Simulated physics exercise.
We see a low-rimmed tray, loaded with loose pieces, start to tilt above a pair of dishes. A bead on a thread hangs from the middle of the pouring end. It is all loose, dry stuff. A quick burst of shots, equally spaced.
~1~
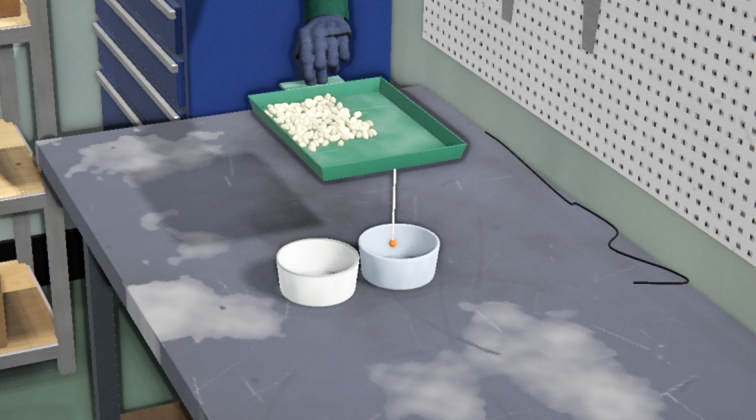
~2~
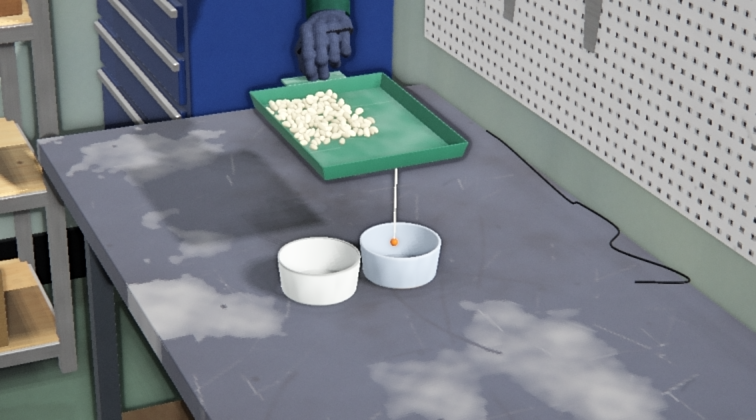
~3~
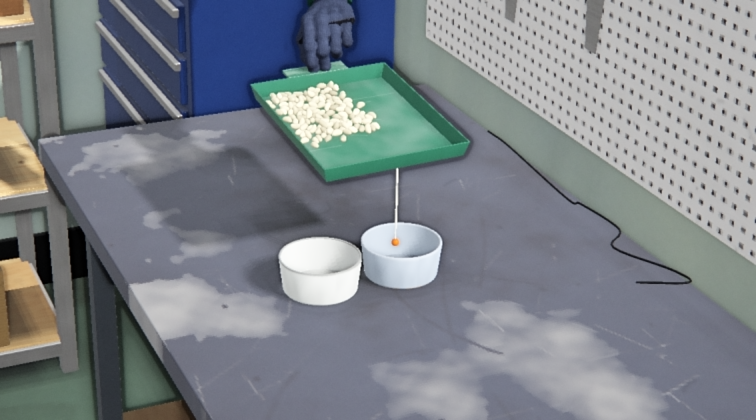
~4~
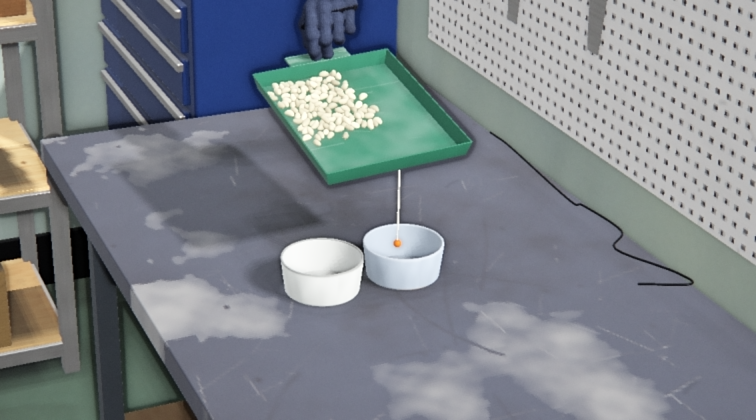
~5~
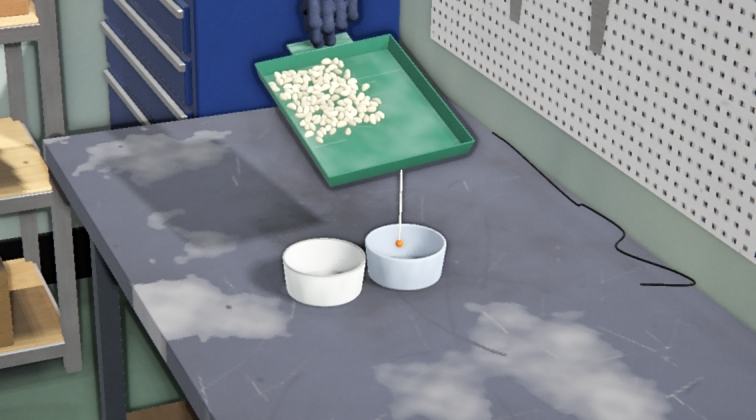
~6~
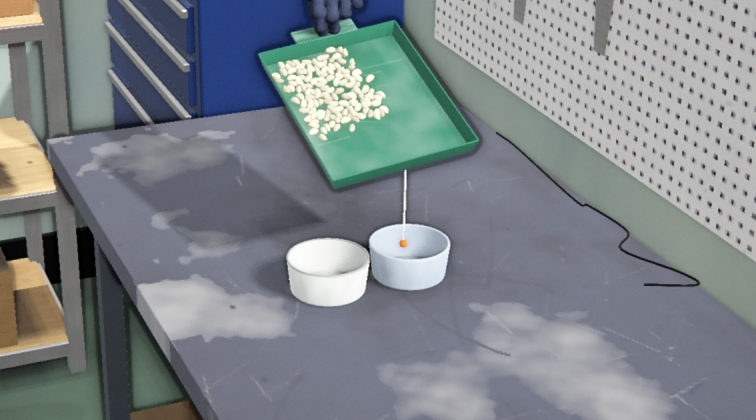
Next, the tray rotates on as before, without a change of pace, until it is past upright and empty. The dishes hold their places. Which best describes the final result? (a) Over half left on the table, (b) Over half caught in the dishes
a, over half left on the table.
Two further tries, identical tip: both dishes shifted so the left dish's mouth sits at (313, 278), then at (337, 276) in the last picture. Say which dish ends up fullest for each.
Well, the first go goes to the leftmost dish, and the second to the leftmost dish.
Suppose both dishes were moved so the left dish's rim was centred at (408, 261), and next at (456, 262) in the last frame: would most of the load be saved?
First place: Short of half; second place: Short of half.
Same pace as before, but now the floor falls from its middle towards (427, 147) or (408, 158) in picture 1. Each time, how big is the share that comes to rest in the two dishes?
The first try gives close to 30 per cent, the second close to 0 per cent.
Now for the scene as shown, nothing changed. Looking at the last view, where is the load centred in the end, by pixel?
About pixel (345, 314).
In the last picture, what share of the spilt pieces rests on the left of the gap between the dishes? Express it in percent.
It comes out at roughly 70 percent.
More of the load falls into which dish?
Winning side: Left of the pair.
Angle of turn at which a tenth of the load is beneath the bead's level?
The tilt then is about 75°.
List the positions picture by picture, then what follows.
The first picture shows corners of the pouring end at (324, 165) and (461, 143), level; middle of the load at (318, 122), white beans; left dish at (333, 288); right dish at (416, 272); bead on its thread at (393, 243).
The second picture shows corners of the pouring end at (326, 165) and (462, 142), level; middle of the load at (320, 119).
The third picture shows corners of the pouring end at (327, 167) and (464, 141), tipped barely, lowest at the left corner; middle of the load at (321, 113).
The fourth picture shows corners of the pouring end at (329, 171) and (466, 141), tipped a little, lowest at the left corner; middle of the load at (323, 106).
The fifth picture shows corners of the pouring end at (331, 174) and (469, 140), tipped clearly, lowest at the left corner; middle of the load at (326, 98).
The sixth picture shows corners of the pouring end at (335, 177) and (473, 139), tipped clearly, lowest at the left corner; middle of the load at (330, 91); left dish at (344, 288); right dish at (426, 272).
Soon, tray tipped steeply; nearly all on the tray; a small part in the air.
A while on, tray tipped past a quarter turn; about a quarter on the tray; about a quarter in the left dish; about half outside both; a small part in the air.
Towards the end, tray tipped past a quarter turn; about a third in the left dish; about two thirds outside both.
Finally, tray tipped past a quarter turn; about a third in the left dish; none in the right dish; about two thirds outside both.
